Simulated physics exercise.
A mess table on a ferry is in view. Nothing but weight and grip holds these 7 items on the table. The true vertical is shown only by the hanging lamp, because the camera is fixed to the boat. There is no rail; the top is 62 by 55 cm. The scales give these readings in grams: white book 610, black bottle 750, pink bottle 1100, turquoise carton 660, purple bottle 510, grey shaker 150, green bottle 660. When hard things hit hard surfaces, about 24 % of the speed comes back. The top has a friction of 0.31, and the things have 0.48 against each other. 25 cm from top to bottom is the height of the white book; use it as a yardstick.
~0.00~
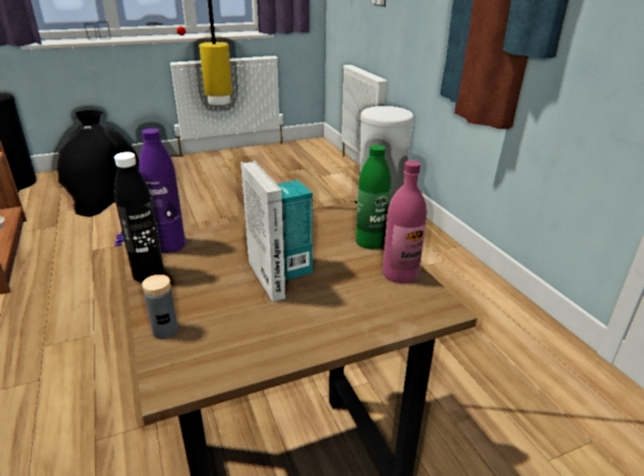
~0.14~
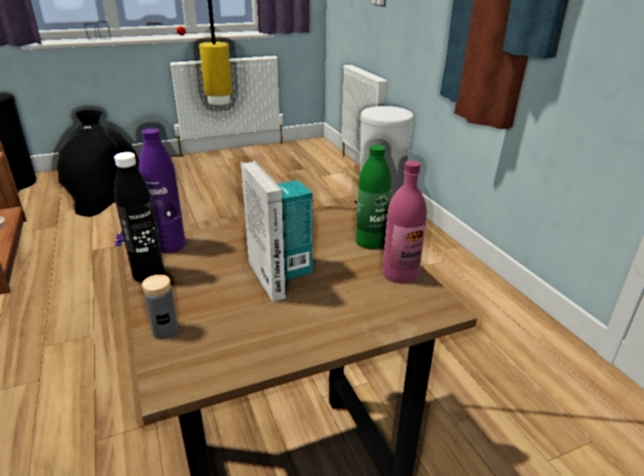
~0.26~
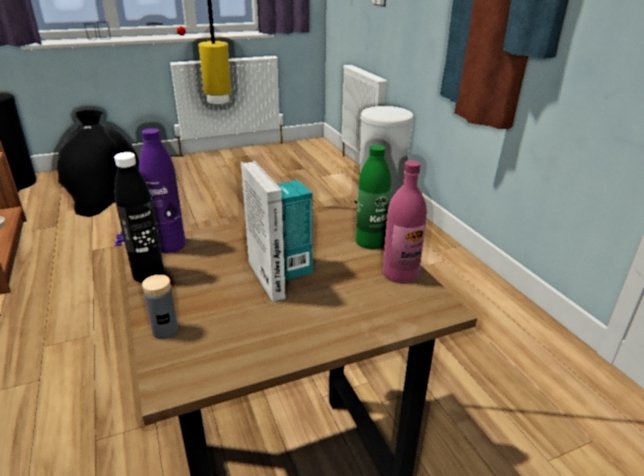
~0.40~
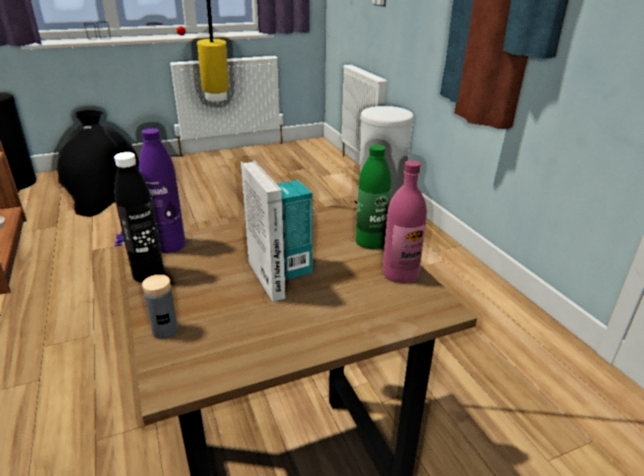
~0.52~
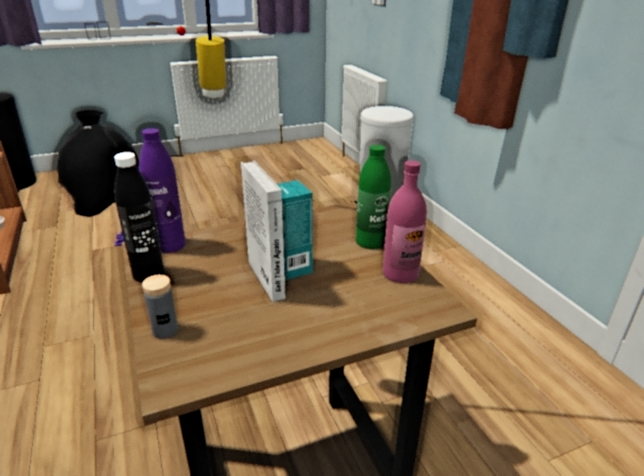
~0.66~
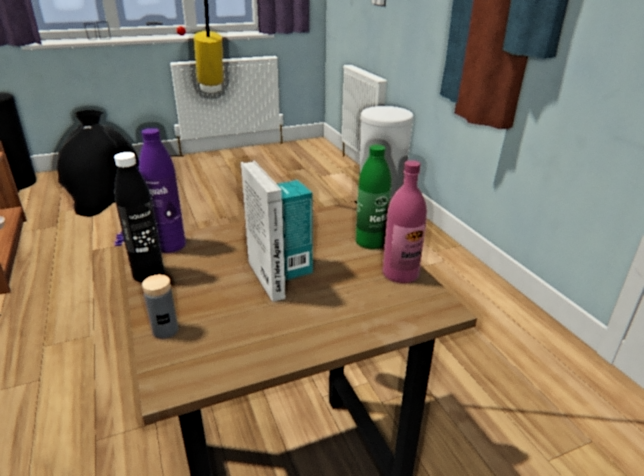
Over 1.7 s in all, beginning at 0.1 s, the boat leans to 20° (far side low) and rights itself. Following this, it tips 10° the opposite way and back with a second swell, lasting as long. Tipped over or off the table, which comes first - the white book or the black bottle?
It is the latter one.
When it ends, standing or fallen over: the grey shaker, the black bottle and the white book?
Here's how it ends: The grey shaker never goes down, the black bottle comes down, and the white book never goes down.
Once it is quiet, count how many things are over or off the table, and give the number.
Tally: 2.
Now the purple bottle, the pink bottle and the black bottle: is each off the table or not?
Afterwards, the purple bottle leaves its support, the pink bottle stays on its support, and the black bottle leaves its support.
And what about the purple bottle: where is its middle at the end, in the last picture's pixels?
In the last view, its centre sits near (202, 279).
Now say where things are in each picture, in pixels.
The first frame shows boat level; white book (263, 231); black bottle (137, 219).
The second frame shows boat level; purple bottle (161, 192); grey shaker (161, 307).
The third frame shows floor tilted 2°, far side down; green bottle (374, 197); pink bottle (406, 222).
The fourth frame shows floor tilted 6°, far side down; turquoise carton (291, 231); purple bottle (161, 192).
The fifth frame shows floor tilted 10°, far side down; grey shaker (161, 307); green bottle (374, 197).
The sixth frame shows floor tilted 15°, far side down; white book (263, 231); black bottle (137, 219).
After 1.36 s, floor tilted 11°, far side down; black bottle and purple bottle now off the table; white book moved 5 cm near (257, 220); turquoise carton moved 5 cm.
After 1.66 s, floor tilted 1°, far side down; white book moved 5 cm near (256, 220); turquoise carton moved 5 cm; pink bottle moved 5 cm.
In the end (4.0 s), off the table, black bottle and purple bottle; not toppled but over 5 cm from the start, white book and turquoise carton; the other 3 under 5 cm from the start. At the end, from the last picture's camera, white book near (256, 220), black bottle near (106, 335). White book was never lost; black bottle went at 1.14 s.
